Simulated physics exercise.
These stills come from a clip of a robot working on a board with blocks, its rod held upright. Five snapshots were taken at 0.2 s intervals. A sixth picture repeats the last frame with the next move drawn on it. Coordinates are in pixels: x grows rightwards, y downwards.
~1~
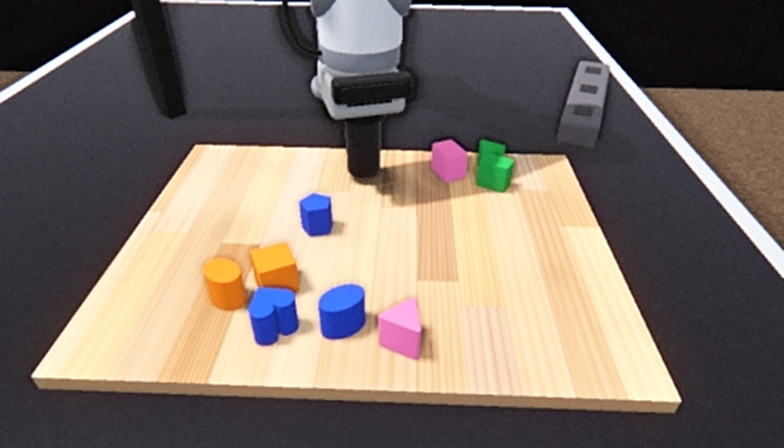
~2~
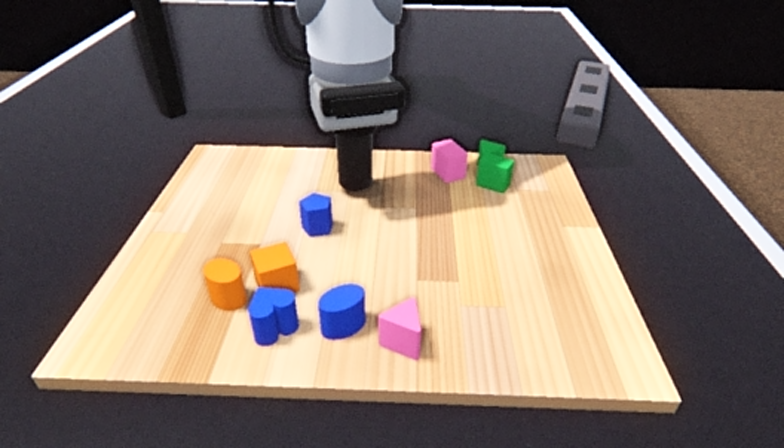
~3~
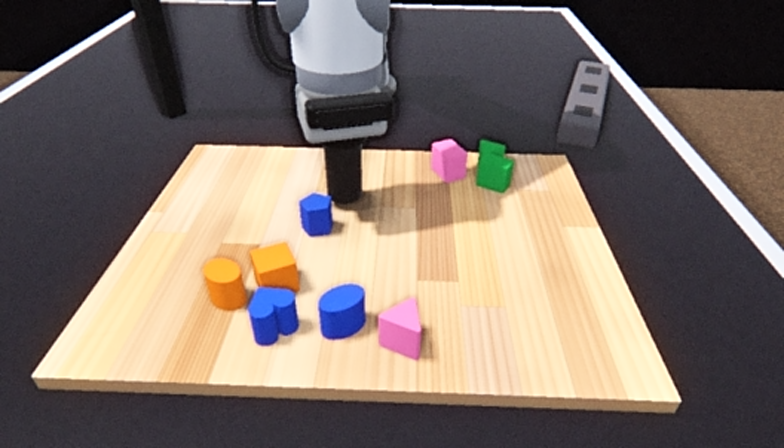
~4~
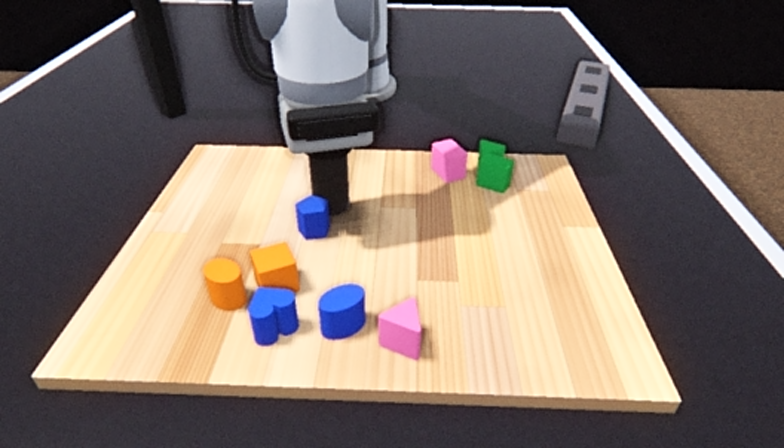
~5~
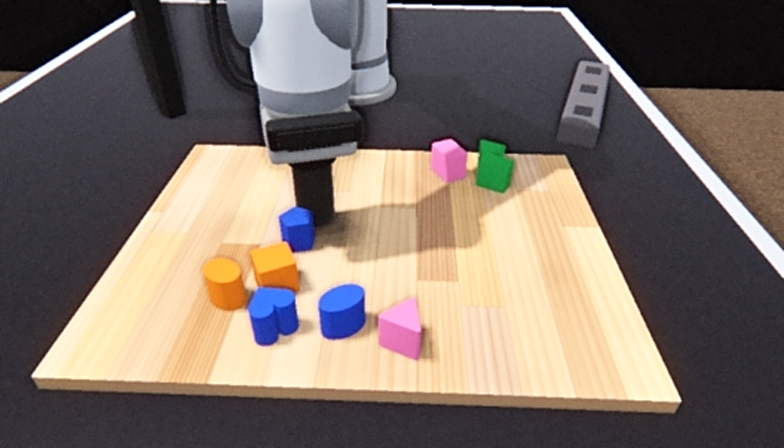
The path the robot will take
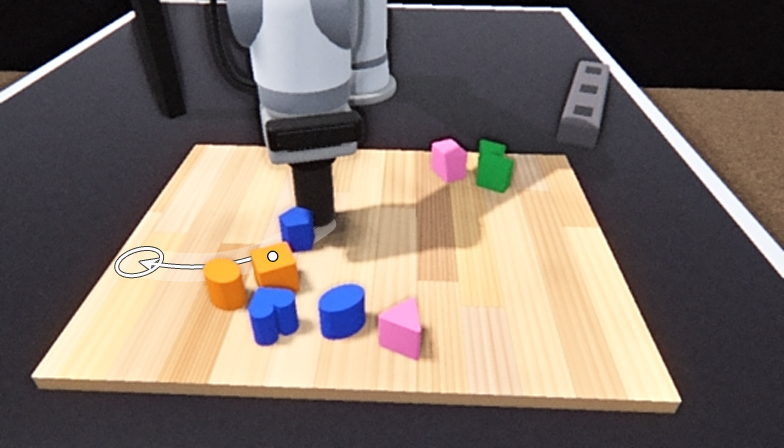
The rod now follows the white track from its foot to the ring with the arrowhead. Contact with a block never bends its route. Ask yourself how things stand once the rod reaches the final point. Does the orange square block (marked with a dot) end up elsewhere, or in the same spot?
It is no longer where it was.
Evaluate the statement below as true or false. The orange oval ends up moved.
This is true.
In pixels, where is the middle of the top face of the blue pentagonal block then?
Its top middle will sit at (231, 258).
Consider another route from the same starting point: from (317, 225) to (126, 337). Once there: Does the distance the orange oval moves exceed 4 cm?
I'd say yes.
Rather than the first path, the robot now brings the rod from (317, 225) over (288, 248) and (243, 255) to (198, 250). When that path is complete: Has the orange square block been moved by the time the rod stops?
Yes, it checks out.
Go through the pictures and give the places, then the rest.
The first picture shows rod's lower end (364, 171); orange oval (222, 270); orange square block (273, 256); blue pentagonal block (316, 201).
The second picture shows rod (356, 183); blocks still.
The third picture shows rod (345, 195); blocks still.
The fourth picture shows rod (332, 207); blue pentagonal block (312, 204).
The fifth picture shows rod (316, 218); orange oval (222, 270); orange square block (273, 256); blue pentagonal block (296, 216).
Drawn move, from (317, 225) by way of (269, 252) and (203, 267) to (139, 262); the dot is on the orange square block.
What follows on the original path. One third of the way, rod (267, 246); orange square block (271, 263), turned 10° anticlockwise; blue pentagonal block (247, 248), turned 20° anticlockwise.
Two thirds of the way, rod (199, 259); orange oval (212, 279); orange square block (271, 264), turned 20° anticlockwise; blue pentagonal block (231, 258), turned 40° anticlockwise.
At the end, rod (137, 254); orange oval (212, 279); orange square block (271, 264), turned 20° anticlockwise; blue pentagonal block (231, 258), turned 40° anticlockwise.
